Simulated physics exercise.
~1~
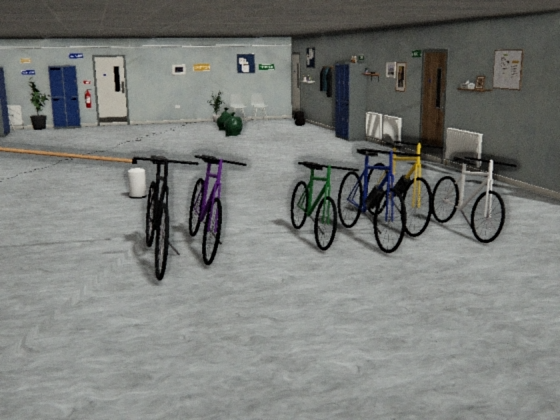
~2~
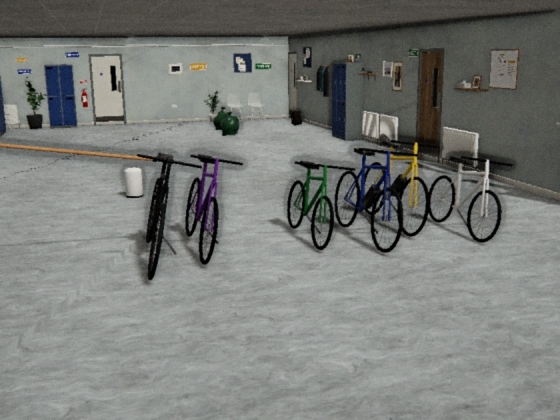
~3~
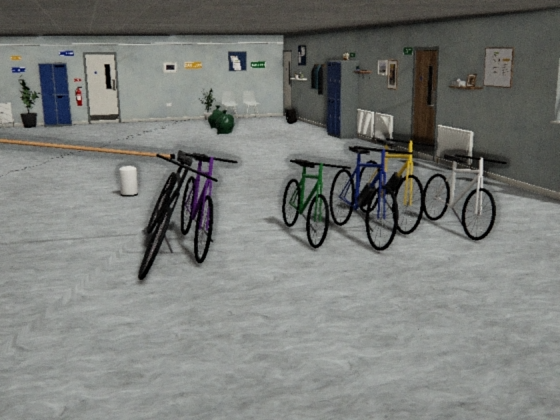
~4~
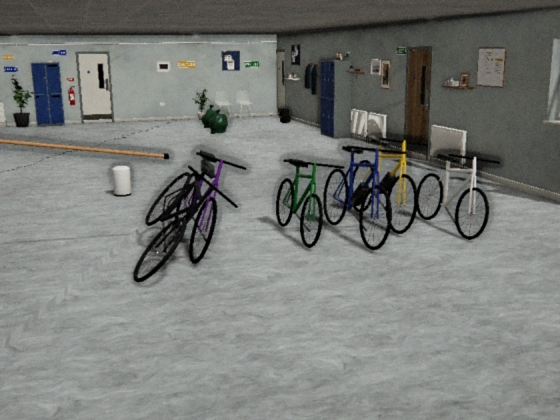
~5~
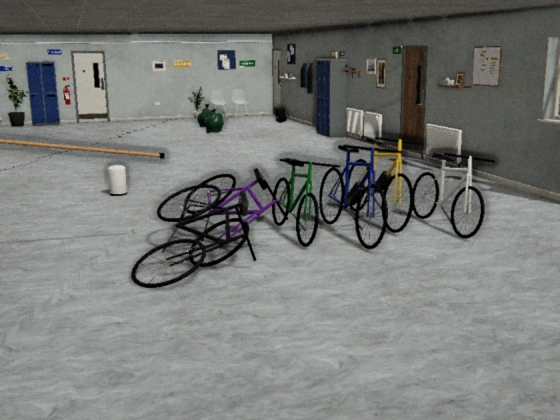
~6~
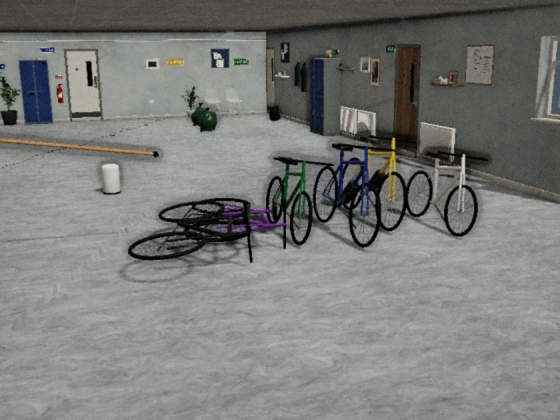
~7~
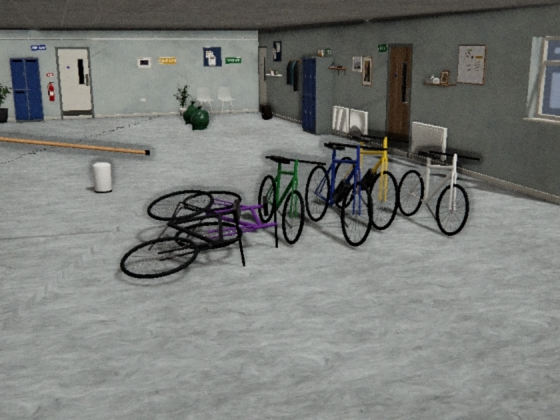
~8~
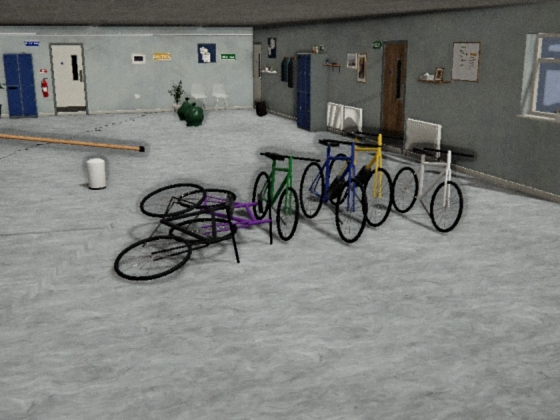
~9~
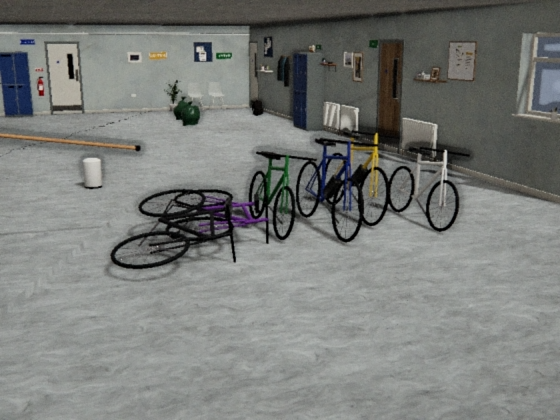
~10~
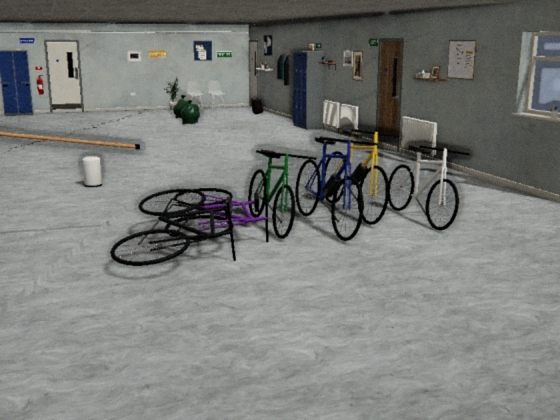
In a wide grey room with blue doors, a black bicycle at the left of a row tipped into the purple one beside it, and both toppled to the floor in a tangle, while the green, blue, yellow and white bicycles stayed standing.
